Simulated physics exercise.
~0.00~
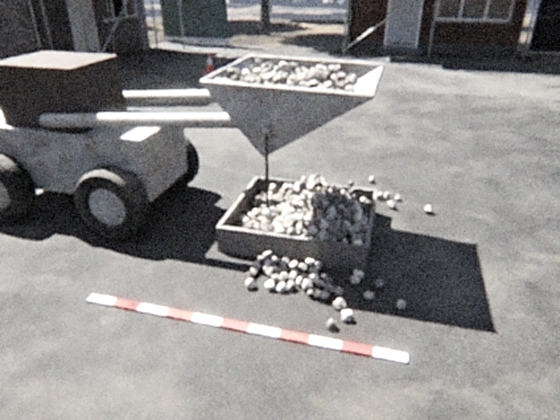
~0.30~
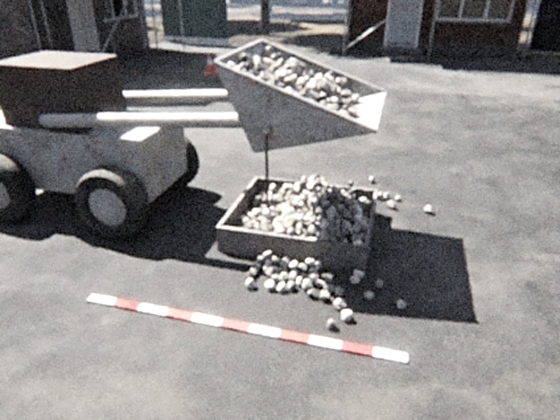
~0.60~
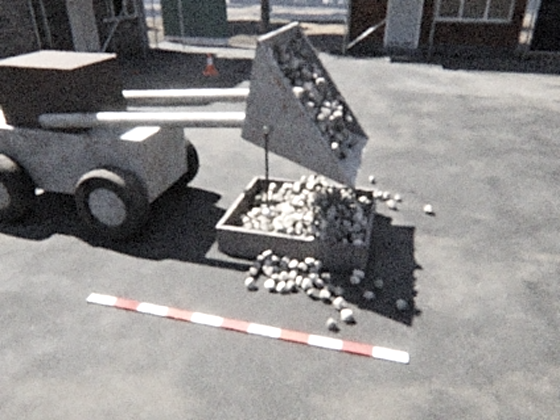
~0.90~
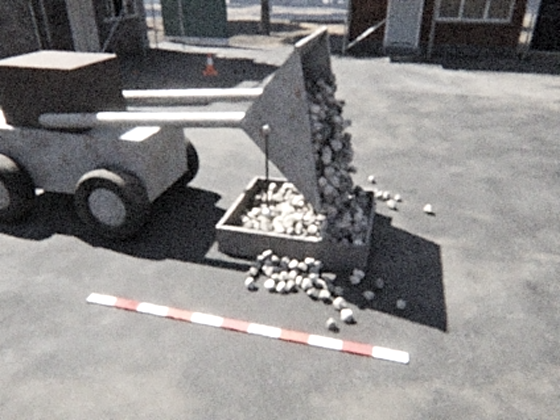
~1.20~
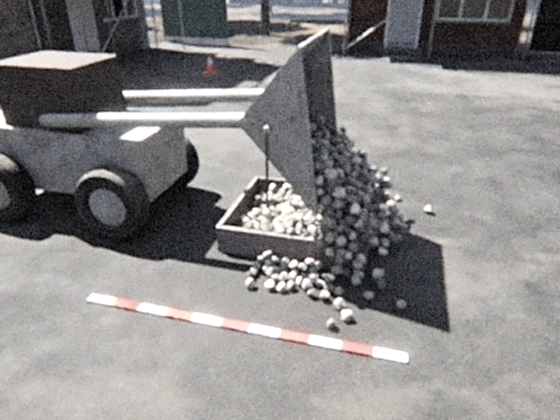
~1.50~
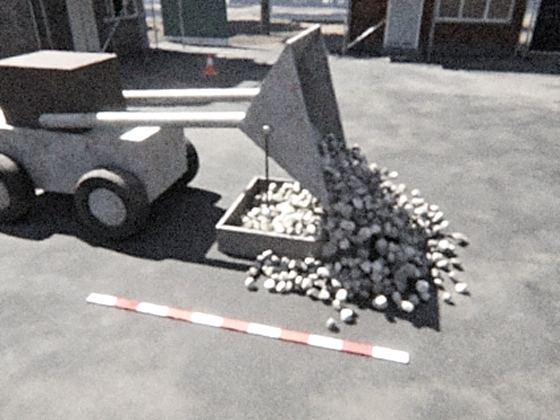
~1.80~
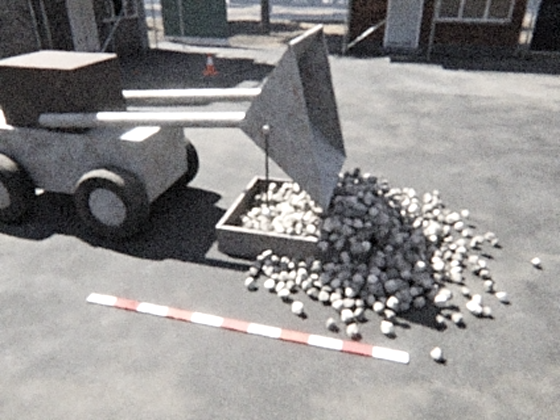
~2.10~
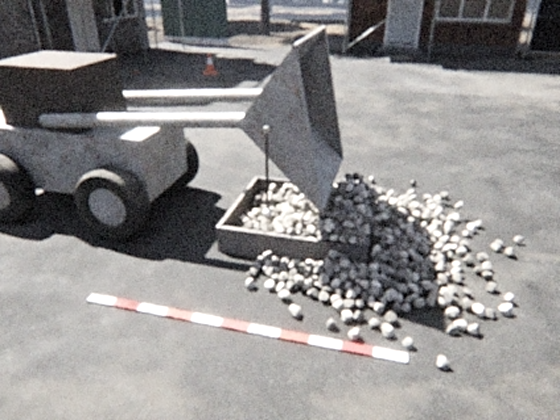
A wheeled loader tipping its raised bucket of pale stones over an already heaped bin, most spilling into a pile beside it.
